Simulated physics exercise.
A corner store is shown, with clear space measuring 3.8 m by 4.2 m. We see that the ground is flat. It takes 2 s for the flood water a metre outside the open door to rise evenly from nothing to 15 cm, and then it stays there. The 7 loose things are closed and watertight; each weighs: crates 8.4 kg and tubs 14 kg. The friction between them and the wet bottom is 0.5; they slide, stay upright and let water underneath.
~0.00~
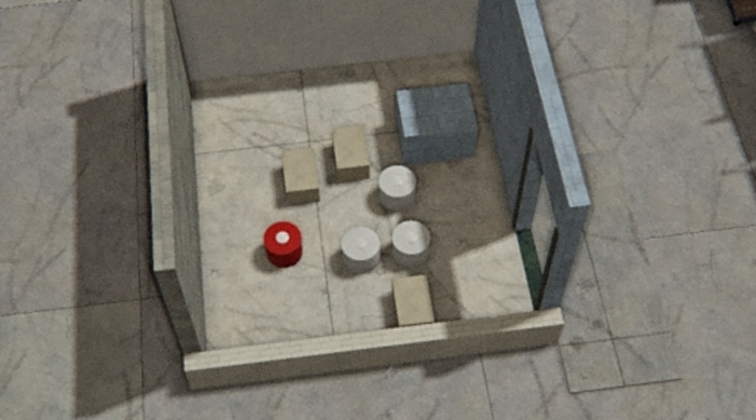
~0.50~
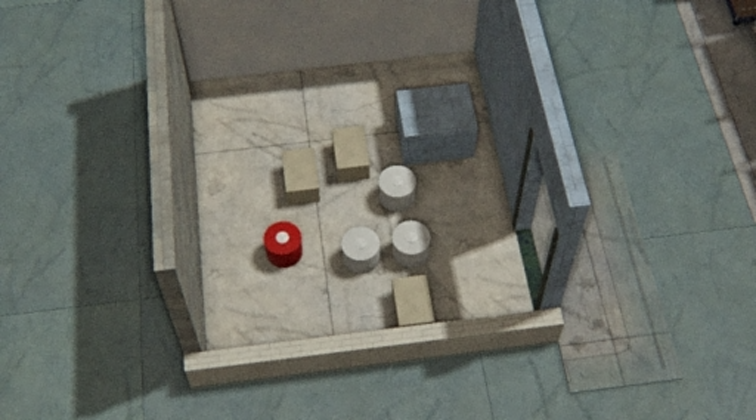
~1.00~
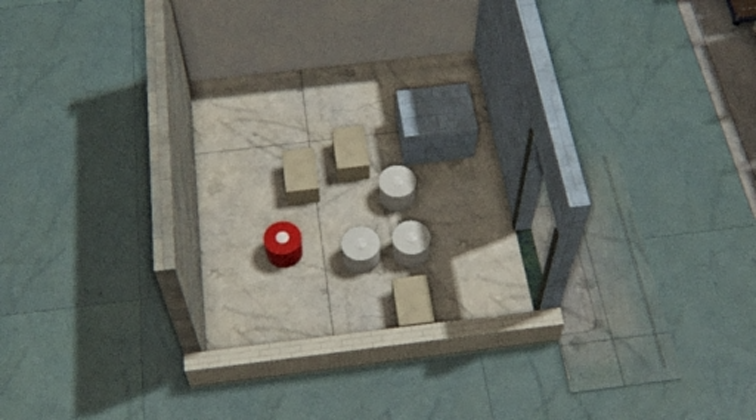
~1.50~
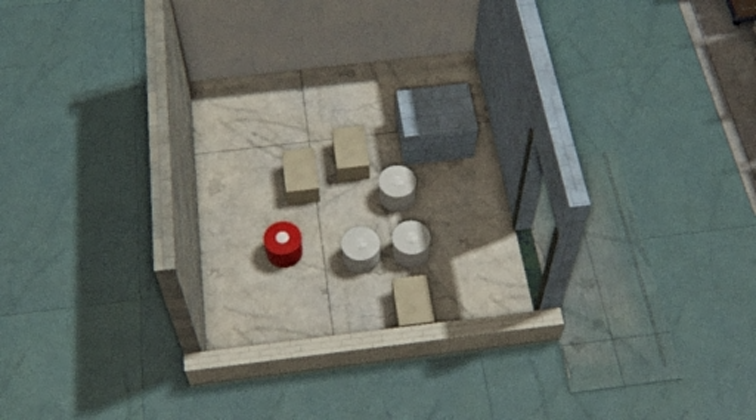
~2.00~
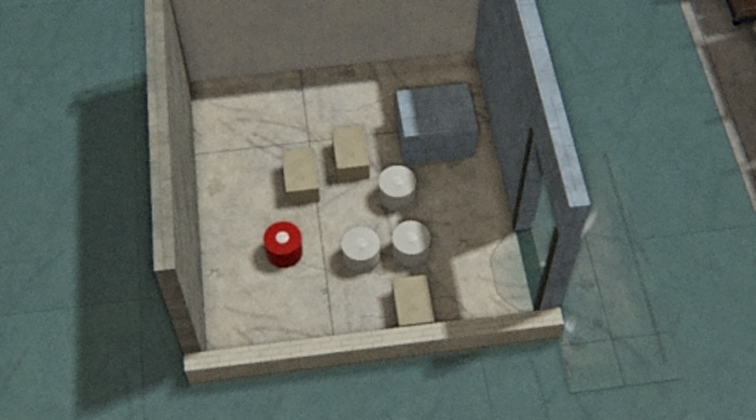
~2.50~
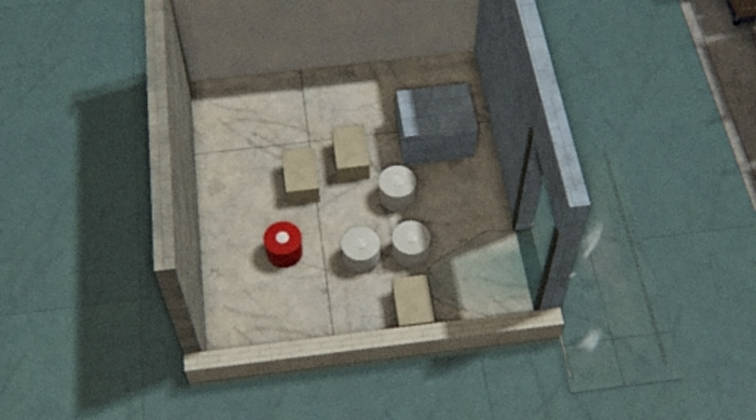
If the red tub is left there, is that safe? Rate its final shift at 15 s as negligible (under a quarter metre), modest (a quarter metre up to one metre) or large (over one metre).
Negligible.
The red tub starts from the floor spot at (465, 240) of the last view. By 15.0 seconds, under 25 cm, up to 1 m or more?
Short answer, it goes a modest way.
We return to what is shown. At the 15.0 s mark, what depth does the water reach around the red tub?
Somewhere close to 7 cm.
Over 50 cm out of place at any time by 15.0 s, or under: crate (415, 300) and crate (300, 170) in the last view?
Well, one by one it's higher, then higher.
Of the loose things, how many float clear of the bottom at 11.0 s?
At that point I count 1.
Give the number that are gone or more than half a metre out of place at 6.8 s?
1.
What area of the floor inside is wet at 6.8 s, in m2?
About 9.5 m2.
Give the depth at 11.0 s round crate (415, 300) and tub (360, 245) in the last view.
Roughly 6 and 7 cm.
After 3.5 s the red tub is near (282, 238), 0.0 m from its start, aground; 0 afloat.
After 6.8 s the red tub is near (282, 238), 0.0 m from its start, aground; 1 afloat.
After 11.0 s the red tub is near (282, 238), 0.0 m from its start, aground; 1 afloat.
After 15.0 s the red tub is near (280, 233), 0.1 m from its start, aground; 4 afloat.
